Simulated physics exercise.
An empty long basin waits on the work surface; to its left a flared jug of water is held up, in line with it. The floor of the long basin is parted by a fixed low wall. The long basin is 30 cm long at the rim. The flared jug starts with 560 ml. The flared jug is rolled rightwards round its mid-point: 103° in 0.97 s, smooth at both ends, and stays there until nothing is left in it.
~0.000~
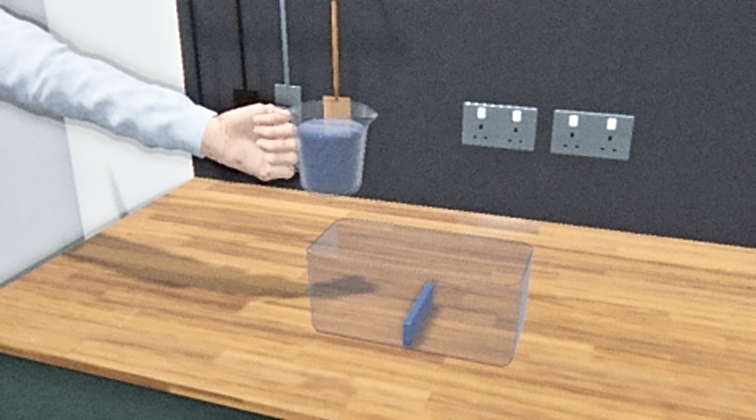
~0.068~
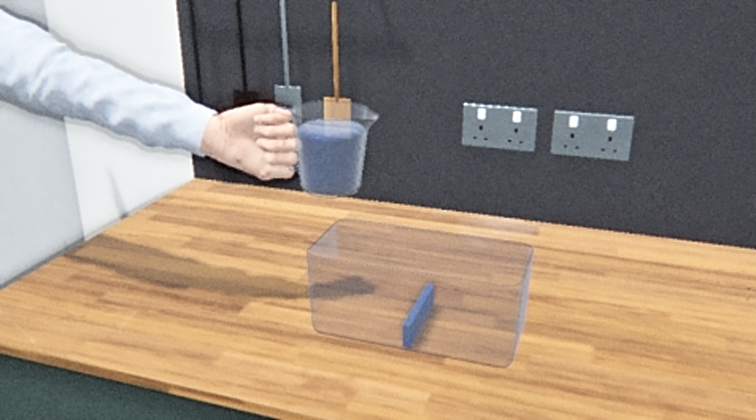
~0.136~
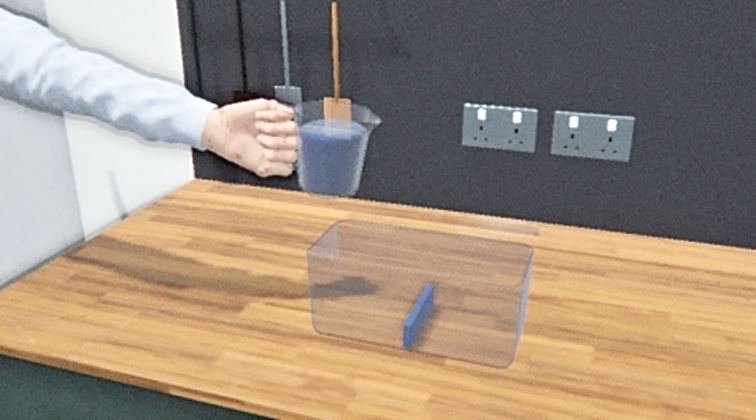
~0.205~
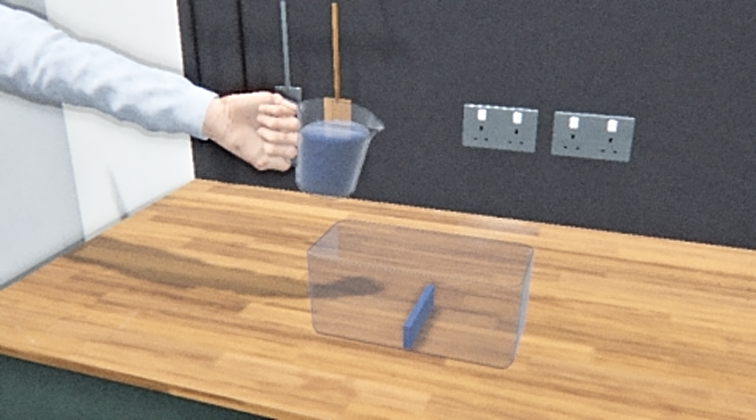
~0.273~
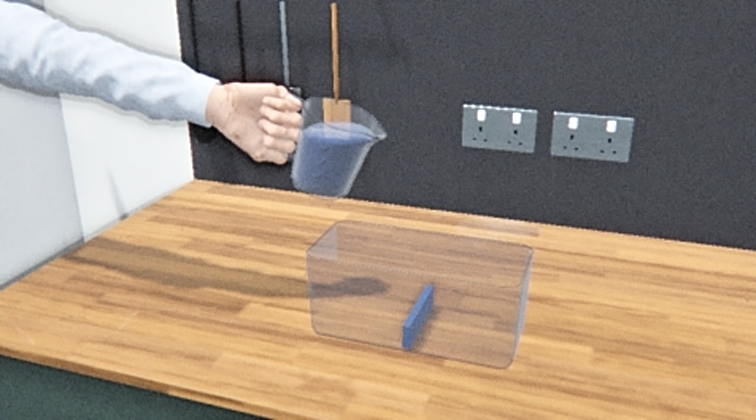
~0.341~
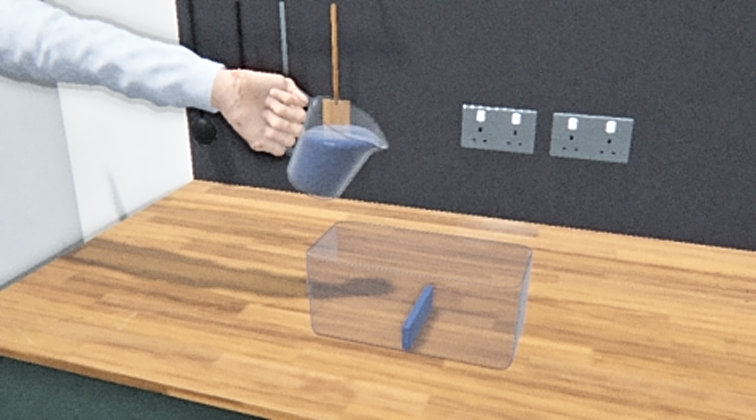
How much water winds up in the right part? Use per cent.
Roughly 52 per cent is past the wall.
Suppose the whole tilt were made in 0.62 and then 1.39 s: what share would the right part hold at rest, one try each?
First 40, then 60 per cent.
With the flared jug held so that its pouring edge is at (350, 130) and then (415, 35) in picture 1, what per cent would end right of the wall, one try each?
In turn about 10 and 80 per cent.
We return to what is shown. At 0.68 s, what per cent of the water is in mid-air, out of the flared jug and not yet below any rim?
Some 22 per cent.
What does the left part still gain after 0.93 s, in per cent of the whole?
Some 20 per cent.
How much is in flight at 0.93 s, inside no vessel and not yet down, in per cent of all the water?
Some 14 per cent.
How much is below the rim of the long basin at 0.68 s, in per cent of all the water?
Near 14 in a hundred.
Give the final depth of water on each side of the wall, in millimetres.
Left about 14 mm, right about 16 mm.
Then, 0.68 s in, the tilt is 82° and 64 per cent is still to pour, 2 is left of the wall and 12 right of it.
Then, 0.93 s in, the tilt is 103° and 14 per cent is still to pour, 27 is left of the wall and 46 right of it.
Then, 1.19 s in, the tilt is 103° and 1 per cent is still to pour, 46 is left of the wall and 51 right of it.
Then, 1.47 s in, the tilt is 103° and 0 per cent is still to pour, 48 is left of the wall and 52 right of it.
Finally, 48 per cent lies left of the wall, 52 right of it and 1 outside.
